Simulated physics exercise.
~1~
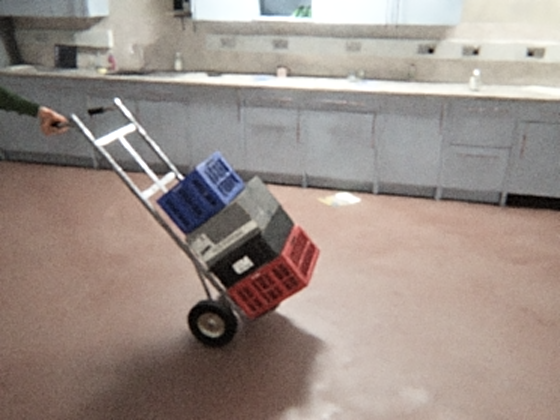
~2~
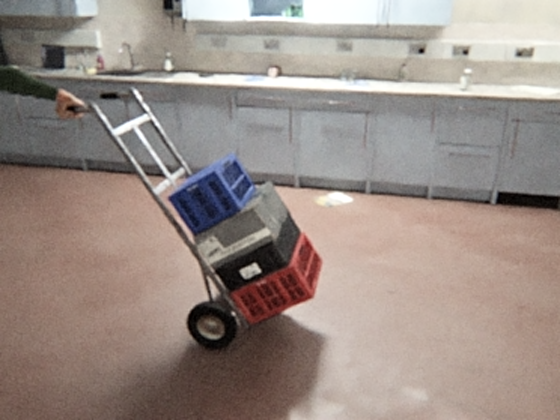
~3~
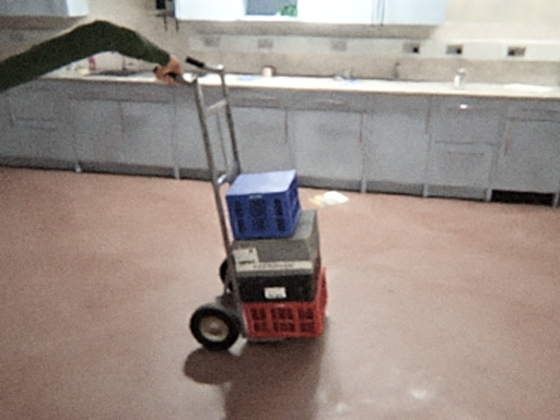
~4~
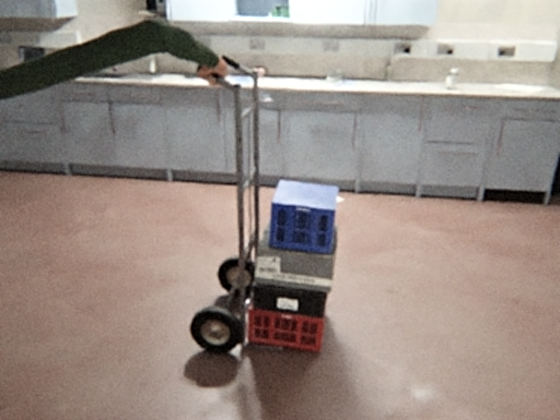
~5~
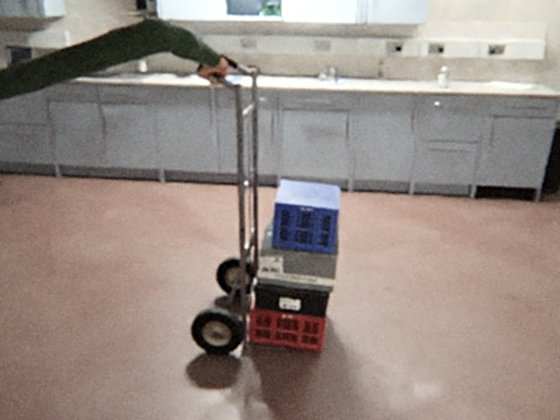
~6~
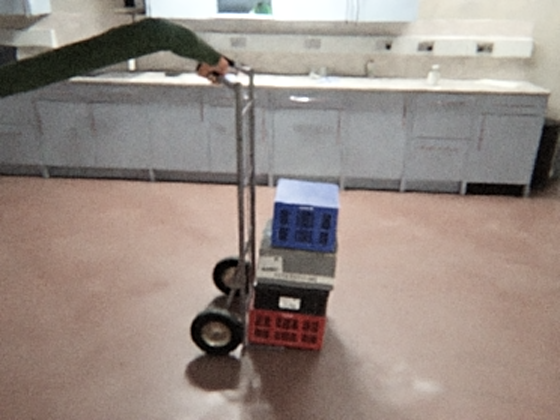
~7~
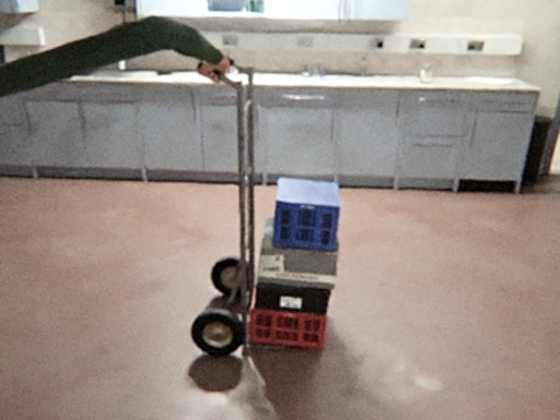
In a room with a reddish floor and a long run of grey cabinets beneath a pale counter, seen from the side by a slowly drifting view, a hand truck leans back to the left. It carries a blue crate on top, a grey parcel and a black tote beneath it, and a red crate at the bottom. A green-sleeved arm reaching from the left holds the handle and swings the truck upright. The load tips up with it, then rocks slightly as the truck stops abruptly. The stack settles and stays standing, the hand still gripping the handle.
